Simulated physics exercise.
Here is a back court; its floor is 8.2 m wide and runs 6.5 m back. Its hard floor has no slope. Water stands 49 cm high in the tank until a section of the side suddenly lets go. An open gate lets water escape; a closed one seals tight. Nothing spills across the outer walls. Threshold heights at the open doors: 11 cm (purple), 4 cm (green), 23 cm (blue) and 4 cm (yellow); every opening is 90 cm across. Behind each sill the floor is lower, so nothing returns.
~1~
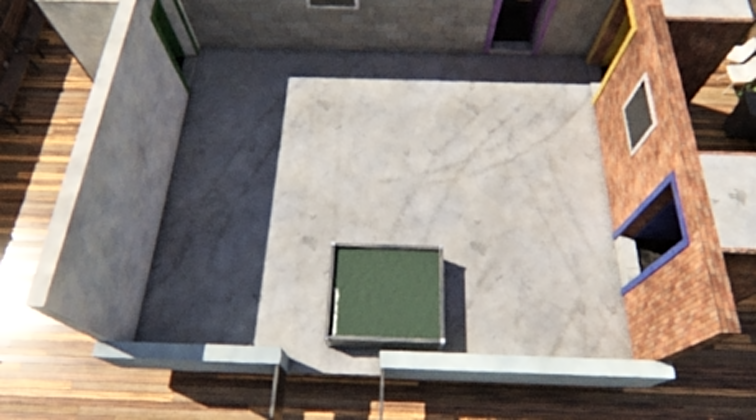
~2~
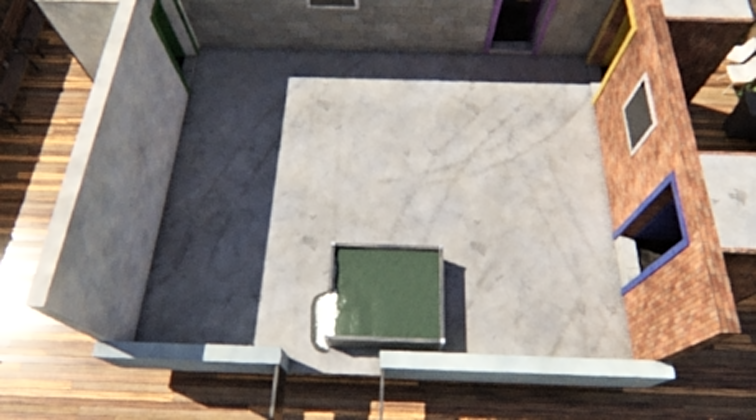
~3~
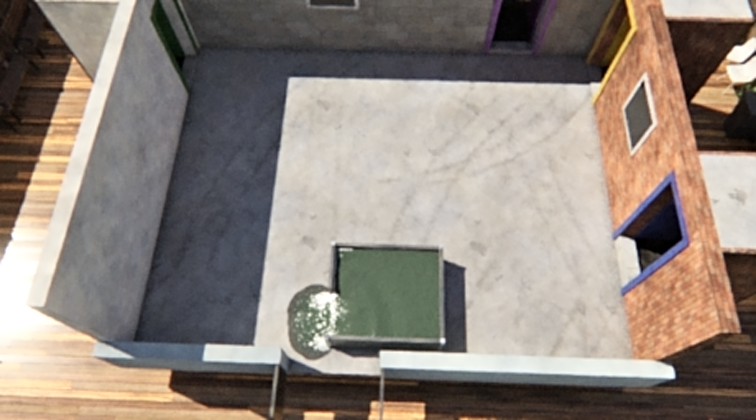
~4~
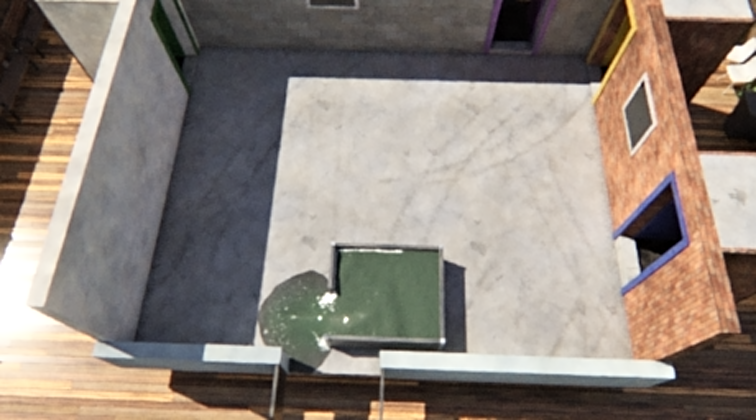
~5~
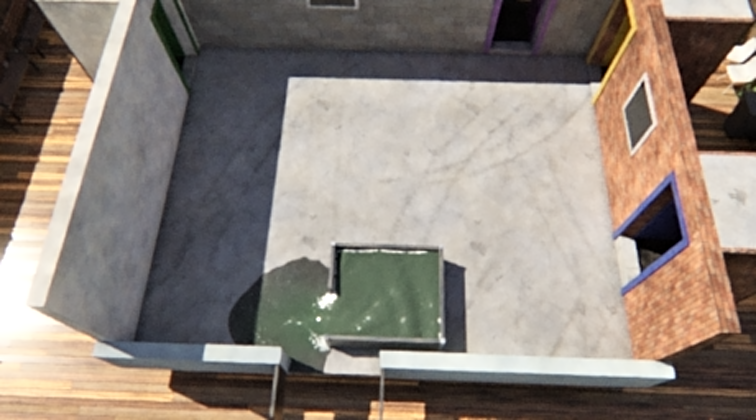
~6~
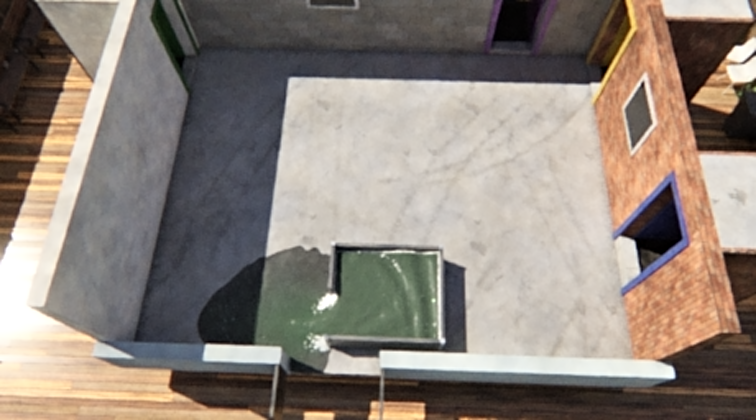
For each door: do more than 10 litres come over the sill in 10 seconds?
Door by door: At the purple door it does not reach the limit; at the green door it exceeds the limit; at the blue door it stays under the limit; at the yellow door it keeps below the limit.
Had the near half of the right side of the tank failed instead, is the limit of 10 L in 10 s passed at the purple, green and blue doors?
Against that limit: Purple under, green under, blue not over.
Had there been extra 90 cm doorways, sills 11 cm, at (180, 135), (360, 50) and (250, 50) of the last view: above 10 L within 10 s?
In turn: Not over, under, under.
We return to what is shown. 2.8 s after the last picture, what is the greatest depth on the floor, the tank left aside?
About 18 cm.
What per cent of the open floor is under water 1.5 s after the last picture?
About 15 per cent.
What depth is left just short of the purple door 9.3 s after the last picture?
Some 2.0 cm.
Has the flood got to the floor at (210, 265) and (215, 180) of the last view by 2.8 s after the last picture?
In turn: Wet, flooded.
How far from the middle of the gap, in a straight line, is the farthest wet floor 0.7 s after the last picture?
Roughly 3.4 m.
Then, 0.7 s after the last picture water covers 10 % of the floor and is deepest (27 cm) near (133, 350); purple door not reached, green door not reached, blue door not reached, yellow door not reached.
Then, 1.5 s after the last picture water covers 15 % of the floor and is deepest (28 cm) near (133, 350); purple door not reached, green door not reached, blue door not reached, yellow door not reached.
Then, 2.8 s after the last picture water covers 20 % of the floor and is deepest (18 cm) near (165, 351); purple door not reached, green door not reached, blue door not reached, yellow door not reached.
Then, 5.3 s after the last picture water covers 40 % of the floor and is deepest (11 cm) near (133, 350); purple door not reached, green door 5 cm at the sill, 0 L in, blue door not reached, yellow door not reached.
Then, 9.3 s after the last picture water covers 55 % of the floor and is deepest (6 cm) near (190, 92); purple door 2 cm at the sill, 0 L in, green door 7 cm at the sill, 20 L in, blue door not reached, yellow door not reached.
